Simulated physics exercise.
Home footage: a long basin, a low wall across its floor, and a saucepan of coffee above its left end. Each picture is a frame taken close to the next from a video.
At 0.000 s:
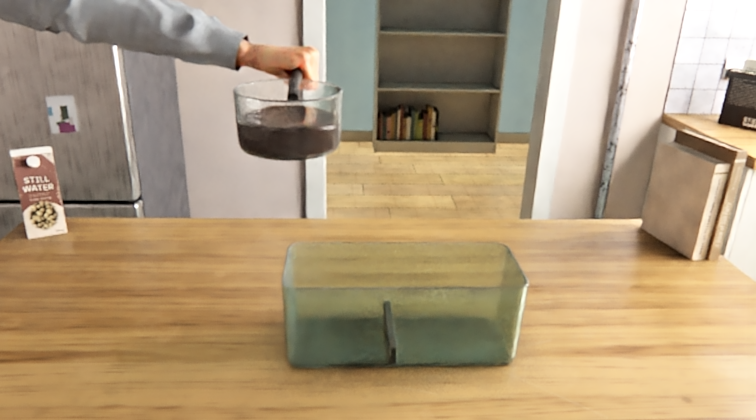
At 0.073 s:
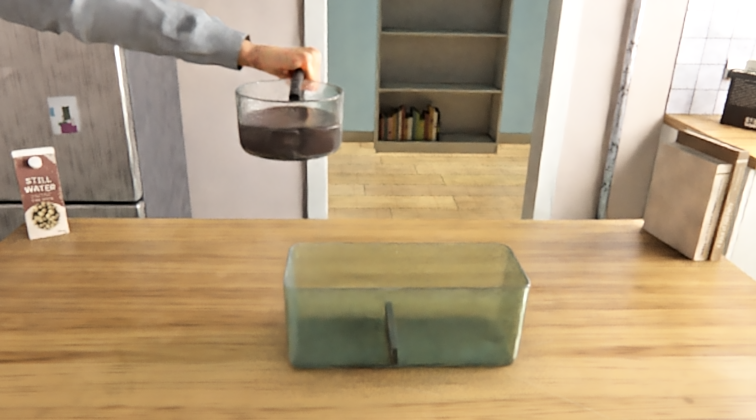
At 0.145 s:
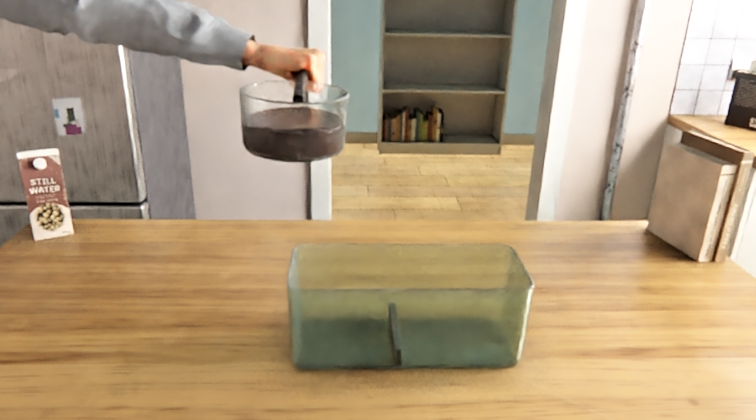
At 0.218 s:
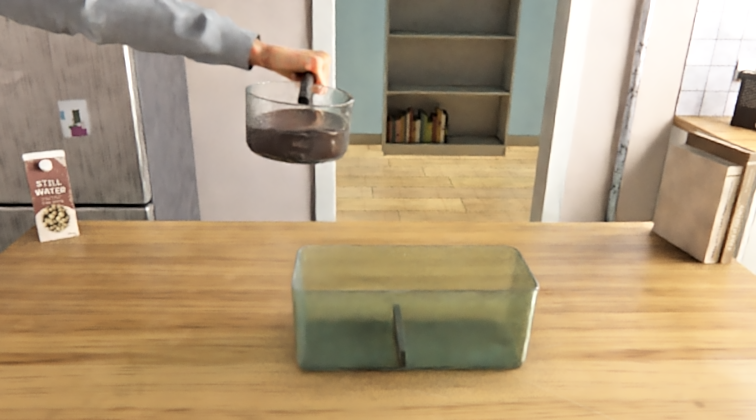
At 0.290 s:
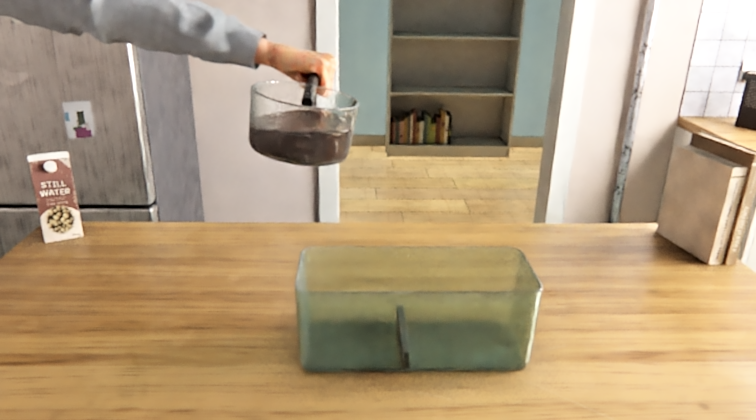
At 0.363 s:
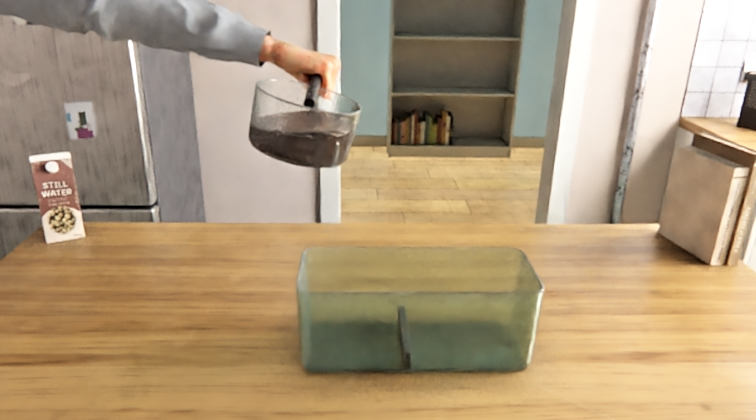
In the video, a hand holds a clear saucepan of dark coffee above the left end of a long glass basin with a low wall across its floor, shifting it slightly right and gradually tilting it a little to the right.
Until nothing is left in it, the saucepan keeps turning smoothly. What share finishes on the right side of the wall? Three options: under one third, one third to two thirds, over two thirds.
Answer: One third to two thirds.
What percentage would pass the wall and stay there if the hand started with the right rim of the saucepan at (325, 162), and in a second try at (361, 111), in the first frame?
In order, some 5 and 70 percent.
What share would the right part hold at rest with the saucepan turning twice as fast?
I'd say close to 40 %.
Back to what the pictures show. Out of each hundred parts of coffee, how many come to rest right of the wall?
It comes to about 55 per cent.
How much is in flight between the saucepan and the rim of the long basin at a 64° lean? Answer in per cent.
25 %.
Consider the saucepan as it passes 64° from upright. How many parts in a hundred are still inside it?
70 in a hundred.
A moment on, the saucepan is tipped part way and 71 per cent is still to pour, 2 is left of the wall and 0 right of it.
Next, the saucepan is tipped on its side and 14 per cent is still to pour, 20 is left of the wall and 47 right of it.
Then the saucepan is tipped right over and 0 per cent is still to pour, 46 is left of the wall and 52 right of it.
Later the saucepan is tipped right over and 0 per cent is still to pour, 46 is left of the wall and 53 right of it.
Finally, 46 per cent lies left of the wall, 53 right of it and 1 outside.
